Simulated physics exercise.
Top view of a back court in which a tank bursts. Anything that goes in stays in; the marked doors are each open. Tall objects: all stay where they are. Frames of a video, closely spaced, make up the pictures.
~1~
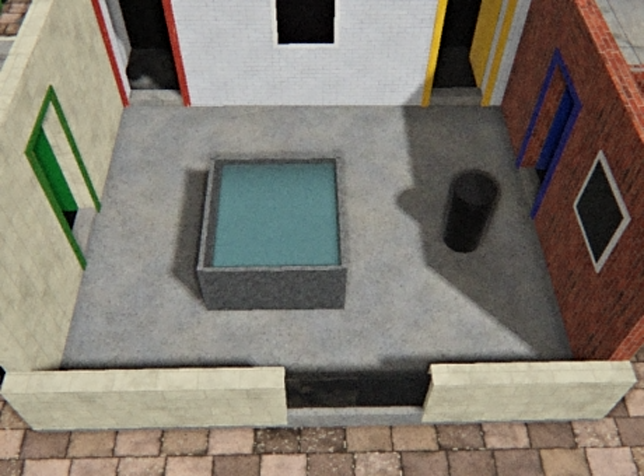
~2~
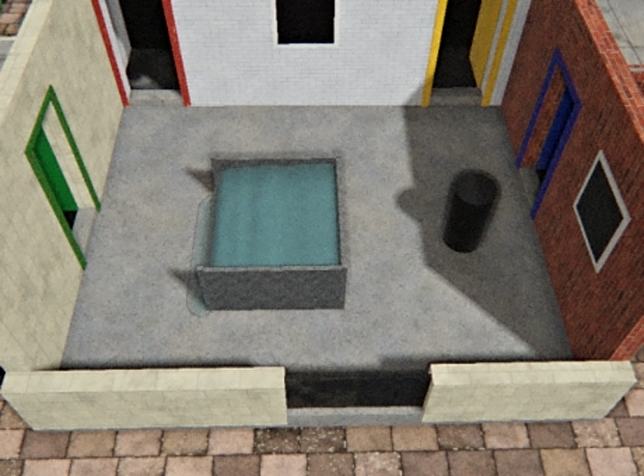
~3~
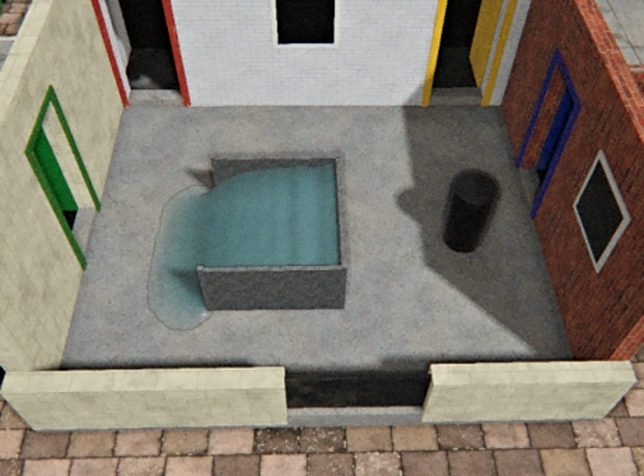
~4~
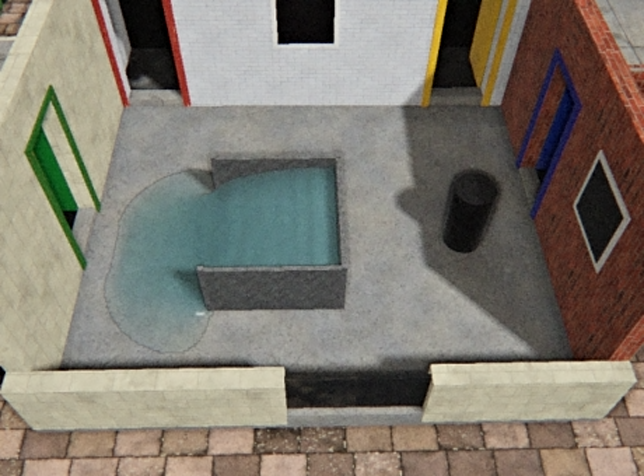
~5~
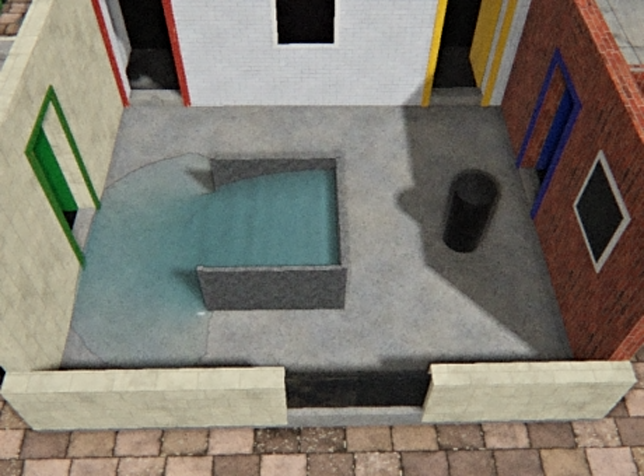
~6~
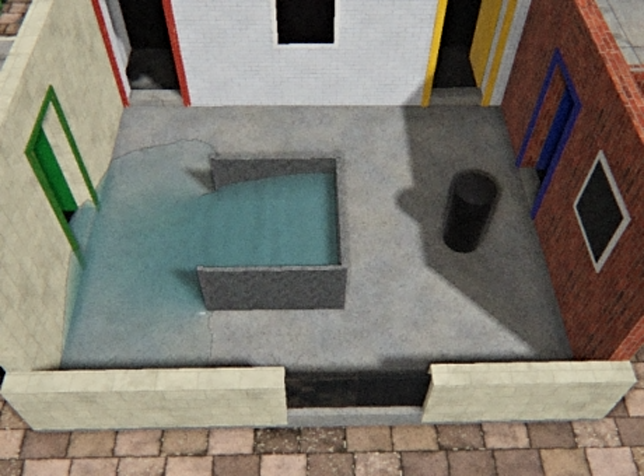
To begin with, a square tank of still blue-green water sits in a walled court with a dark cylinder to its right. The tank's left side opens and water pours out, spreading left across the grey floor in a widening pool, then reaches the pale wall by the green-edged doorway.
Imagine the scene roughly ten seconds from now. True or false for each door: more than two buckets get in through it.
The blue door: True; the green door: True; the red door: True; the yellow door: False.
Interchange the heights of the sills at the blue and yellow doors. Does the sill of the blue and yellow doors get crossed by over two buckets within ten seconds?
Result: Blue door remains below the limit; yellow door crosses the threshold.
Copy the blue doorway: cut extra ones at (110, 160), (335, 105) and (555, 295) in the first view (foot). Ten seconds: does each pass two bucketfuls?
The first new doorway tops it, the second comes up short, the third tops it.
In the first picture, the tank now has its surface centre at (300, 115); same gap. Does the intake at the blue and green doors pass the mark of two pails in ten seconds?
Blue door falls short, green door tops the mark.
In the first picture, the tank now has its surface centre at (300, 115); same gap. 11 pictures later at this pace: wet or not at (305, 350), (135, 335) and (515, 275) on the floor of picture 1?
Readings in order: No flood; flood; no flood.
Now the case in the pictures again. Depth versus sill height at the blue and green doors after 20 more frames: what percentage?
Near 0 per cent and 120 per cent, respectively.
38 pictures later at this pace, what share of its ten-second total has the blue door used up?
I get 5 per cent.
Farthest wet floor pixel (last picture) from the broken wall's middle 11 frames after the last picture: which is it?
Near (124, 110).
A moment on, water covers 25 % of the floor; the blue door not reached, the green door far over two buckets in, the red door not reached, the yellow door not reached.
Next, water covers 35 % of the floor; the blue door not reached, the green door far over two buckets in, the red door over two buckets in, the yellow door not reached.
Then, water covers 65 % of the floor; the blue door not reached, the green door far over two buckets in, the red door over two buckets in, the yellow door not reached.
Later, water covers 90 % of the floor; the blue door under two buckets in, the green door far over two buckets in, the red door over two buckets in, the yellow door wet at the sill, nothing in.
In the end, water covers 100 % of the floor; the blue door over two buckets in, the green door far over two buckets in, the red door over two buckets in, the yellow door wet at the sill, nothing in.
